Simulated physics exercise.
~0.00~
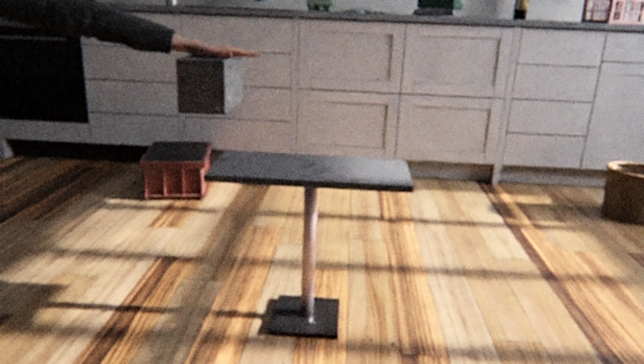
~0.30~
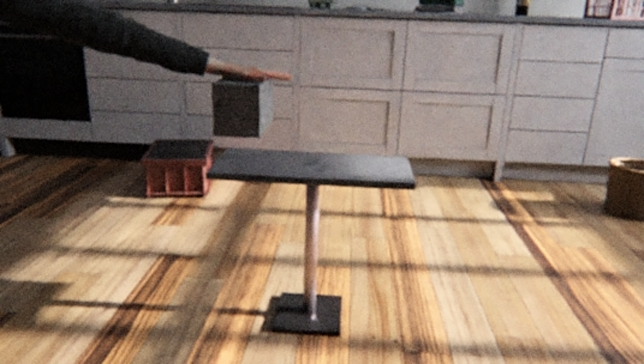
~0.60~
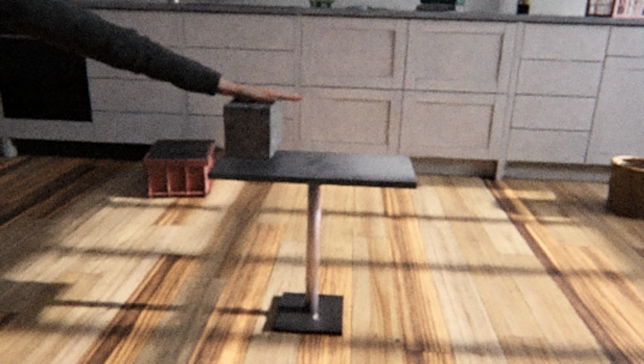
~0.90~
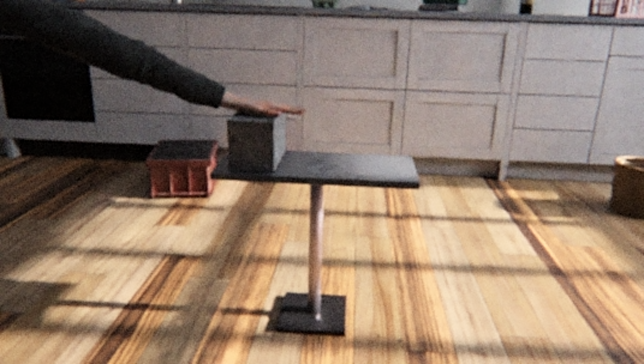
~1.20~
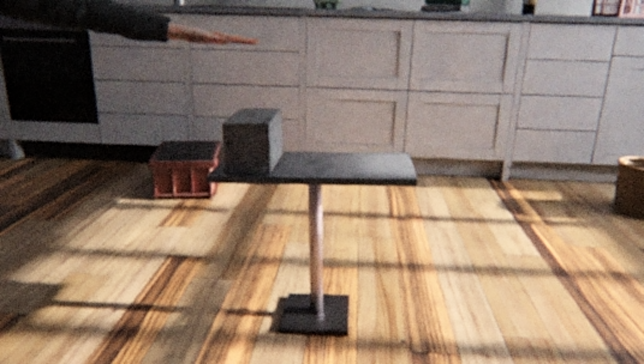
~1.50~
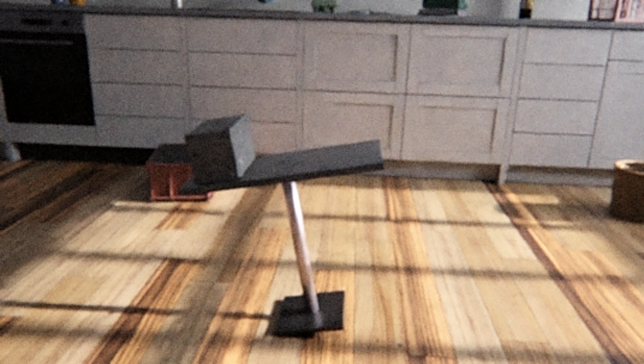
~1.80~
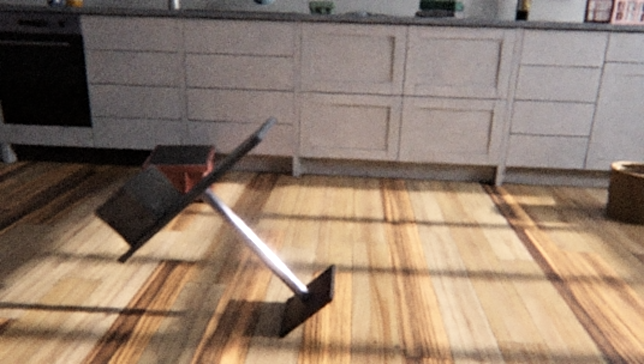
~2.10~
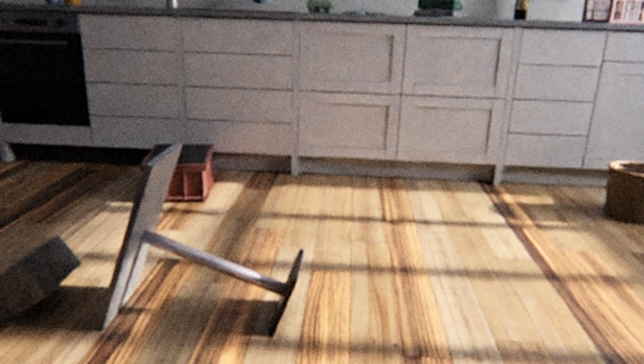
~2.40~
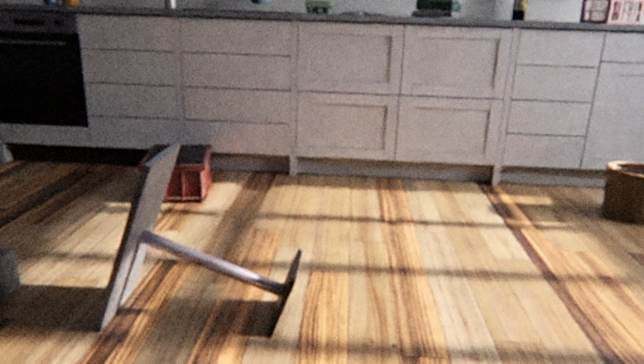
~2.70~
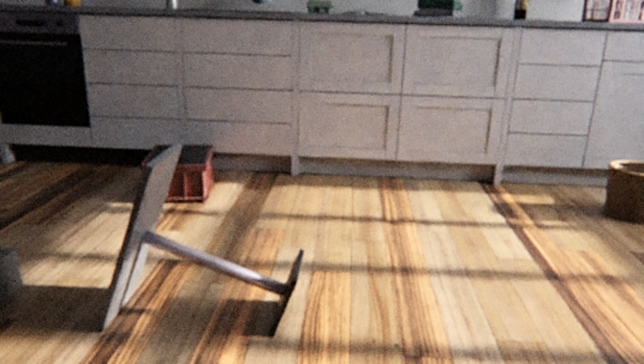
In this clip, a hand lowers a dark grey block onto the left end of a small grey side table in a kitchen and draws back. The table tips left and topples onto the floor, while the block tumbles away to the left edge of view.
